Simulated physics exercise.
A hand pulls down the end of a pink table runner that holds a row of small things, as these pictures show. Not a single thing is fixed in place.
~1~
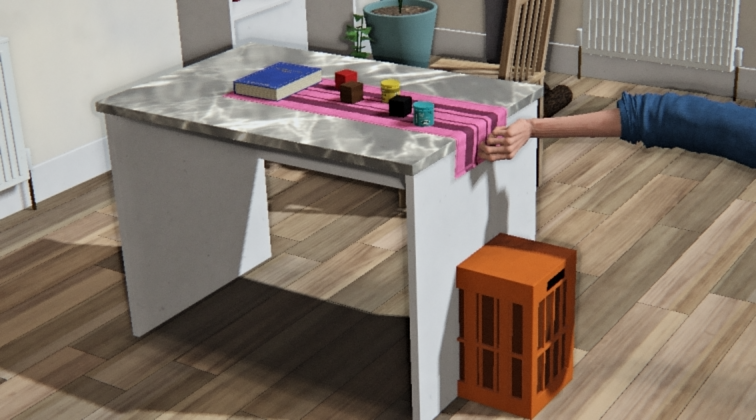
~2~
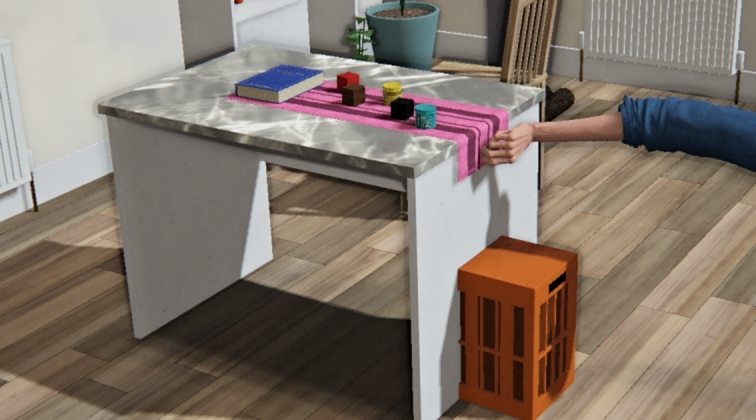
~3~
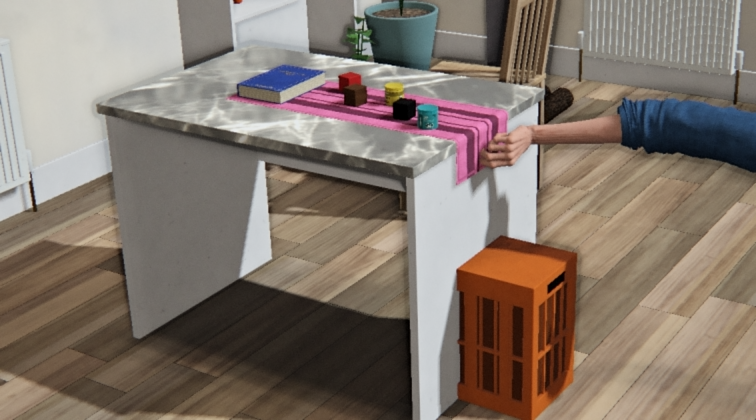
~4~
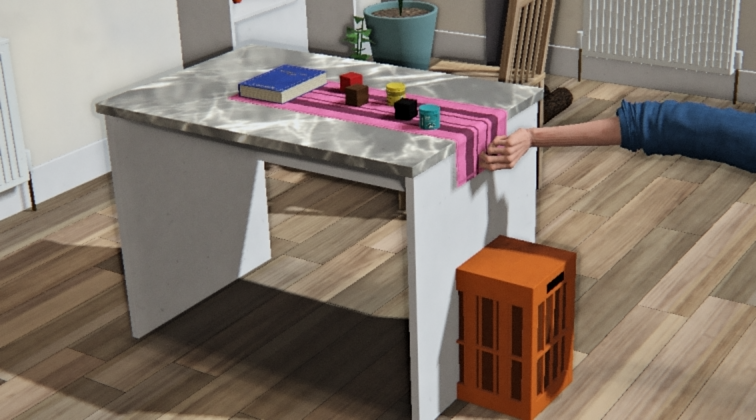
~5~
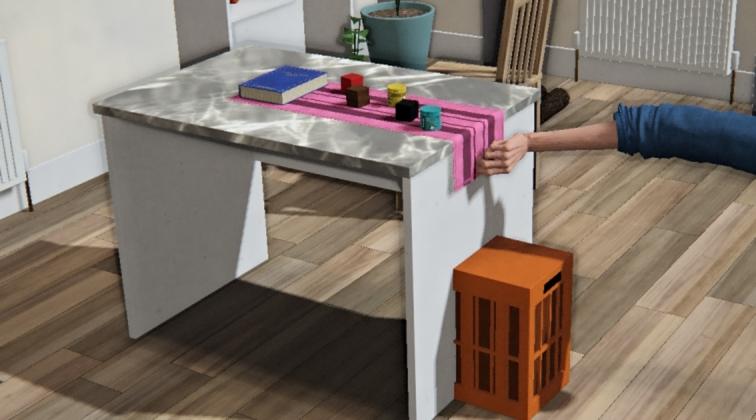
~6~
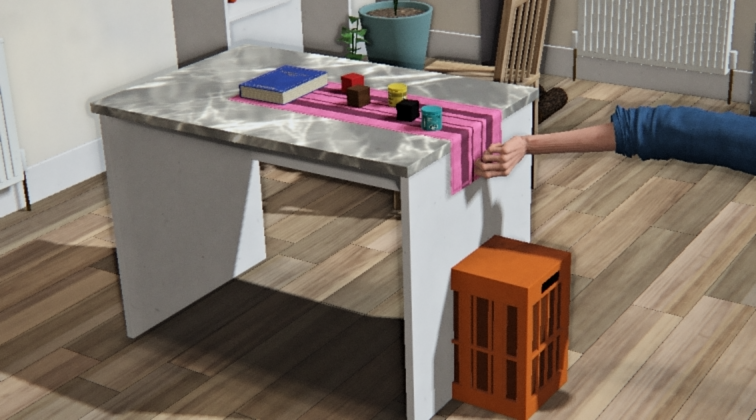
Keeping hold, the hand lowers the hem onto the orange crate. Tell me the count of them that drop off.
Two leave.
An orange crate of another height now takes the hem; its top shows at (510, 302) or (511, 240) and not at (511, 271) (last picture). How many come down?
You'd get 3 and then 1.
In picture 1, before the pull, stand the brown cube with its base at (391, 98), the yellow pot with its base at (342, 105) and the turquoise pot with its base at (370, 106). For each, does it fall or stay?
First the brown cube: It is still up there. Next the yellow pot: It is still up there. Last the turquoise pot: It is still up there.
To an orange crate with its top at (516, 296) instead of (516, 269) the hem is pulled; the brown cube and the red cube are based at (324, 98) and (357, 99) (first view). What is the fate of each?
The brown cube ends up still on top and the red cube ends up still on top.
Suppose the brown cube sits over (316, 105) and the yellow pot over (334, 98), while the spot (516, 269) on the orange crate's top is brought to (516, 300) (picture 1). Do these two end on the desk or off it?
The brown cube stays aboard, and the yellow pot stays aboard.
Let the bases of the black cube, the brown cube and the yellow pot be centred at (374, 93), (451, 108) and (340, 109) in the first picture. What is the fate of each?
The black cube is still on top, the brown cube is off the top, the yellow pot is still on top.
Soon after, hem near (480, 232); turquoise pot gone.
Then, hem on the crate; turquoise pot and black cube gone.
At rest, hem on the crate; turquoise pot and black cube gone. The answer is two.
